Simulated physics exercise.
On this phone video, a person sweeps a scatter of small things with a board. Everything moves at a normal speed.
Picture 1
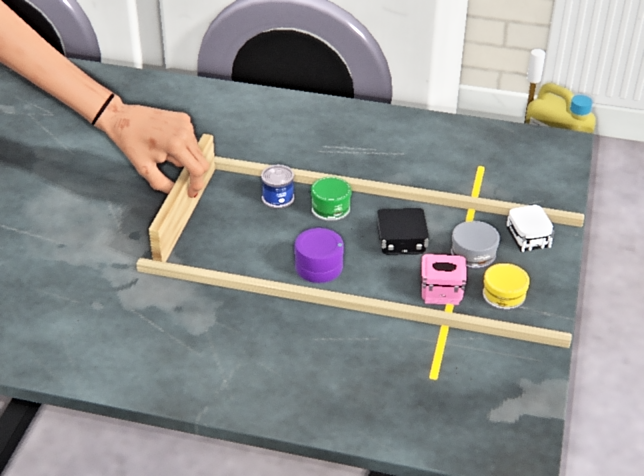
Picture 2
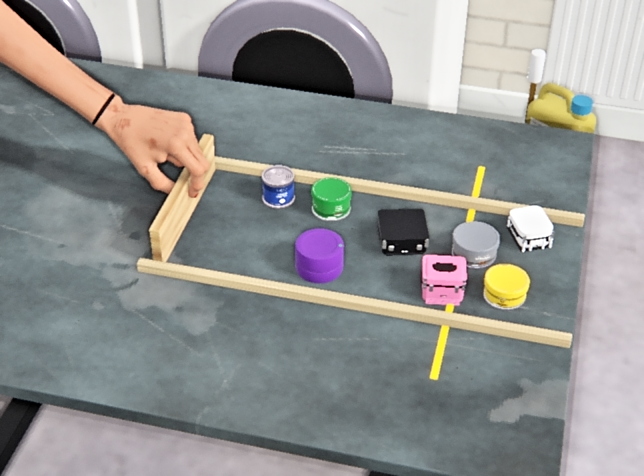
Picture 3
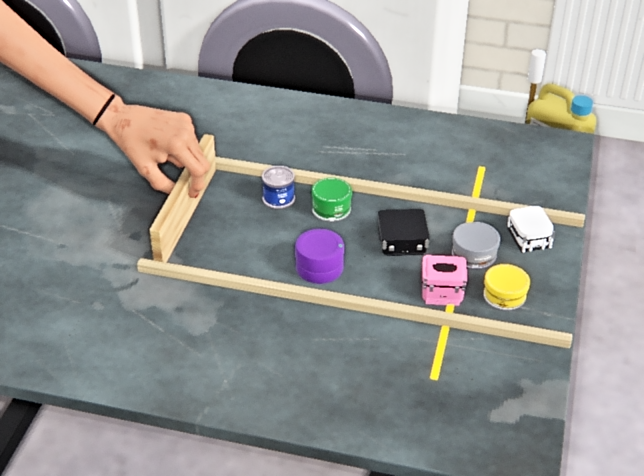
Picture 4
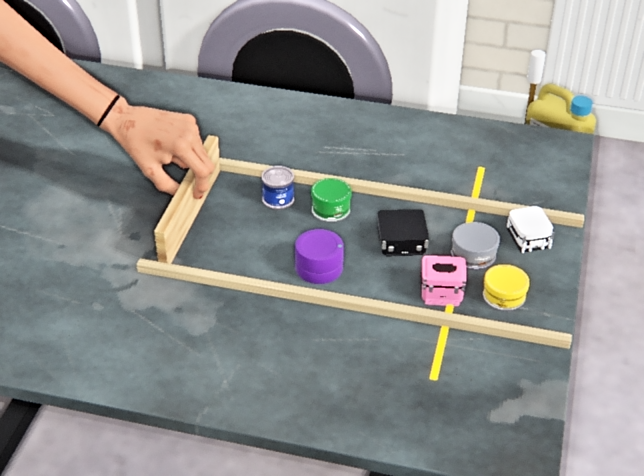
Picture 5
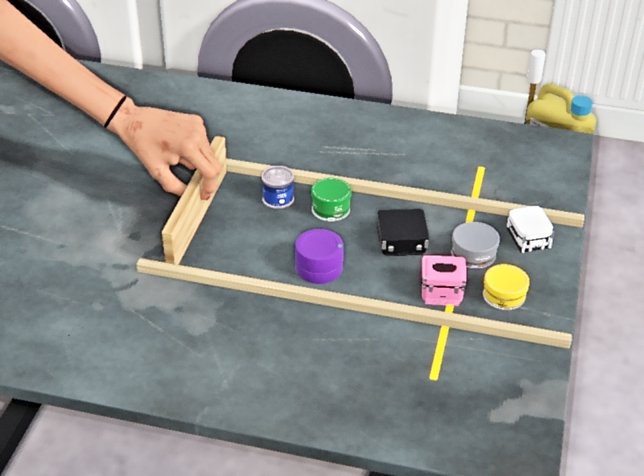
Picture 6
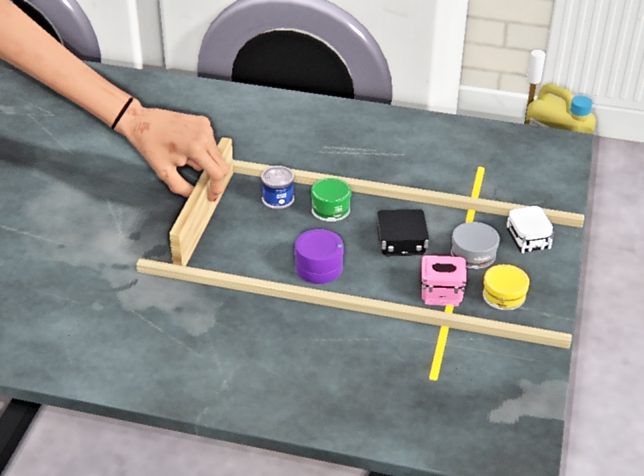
The clip opens on a dark table where a hand holds a wooden board upright between two wooden rails, left of scattered small pots, tins and cases and a yellow tape line. The board stays nearly still at first, then the hand slides it slightly right, while the objects remain in place.
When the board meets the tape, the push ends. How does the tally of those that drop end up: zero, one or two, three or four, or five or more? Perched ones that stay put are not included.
Well, nothing drops off the table this time.
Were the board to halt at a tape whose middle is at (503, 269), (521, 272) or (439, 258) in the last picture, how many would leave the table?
You'd get 2, then 4, then 0.
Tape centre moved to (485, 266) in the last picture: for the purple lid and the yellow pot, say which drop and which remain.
In that case the purple lid does not drop, and the yellow pot tips off.
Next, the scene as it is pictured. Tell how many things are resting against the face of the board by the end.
Tally at the end: 3.
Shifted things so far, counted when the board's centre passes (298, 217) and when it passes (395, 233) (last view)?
That gives 2 for the first and 5 for the second.
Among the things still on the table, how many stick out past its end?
Things overhanging at the end: 1.
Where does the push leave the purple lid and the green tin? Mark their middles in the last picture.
Final positions: Near (478, 283); near (522, 221).
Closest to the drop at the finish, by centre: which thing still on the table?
The yellow pot finishes closest.
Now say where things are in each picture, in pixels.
The first picture shows white case (530, 229); yellow pot (505, 287); grey pot (475, 245); board (184, 197); tape (460, 261).
The second picture shows yellow pot (506, 287); blue pot (278, 187).
The third picture shows grey pot (475, 245); green tin (332, 199).
The fourth picture shows white case (530, 230); pink case (443, 280).
The fifth picture shows yellow pot (506, 288); purple lid (319, 256).
The sixth picture shows white case (530, 230); yellow pot (505, 288); grey pot (475, 246); board (203, 201); tape (460, 262).
Soon after, none off yet; white case at rest near (530, 230); yellow pot at rest near (505, 288); grey pot at rest near (475, 246).
In the end, the number that fall off is zero.
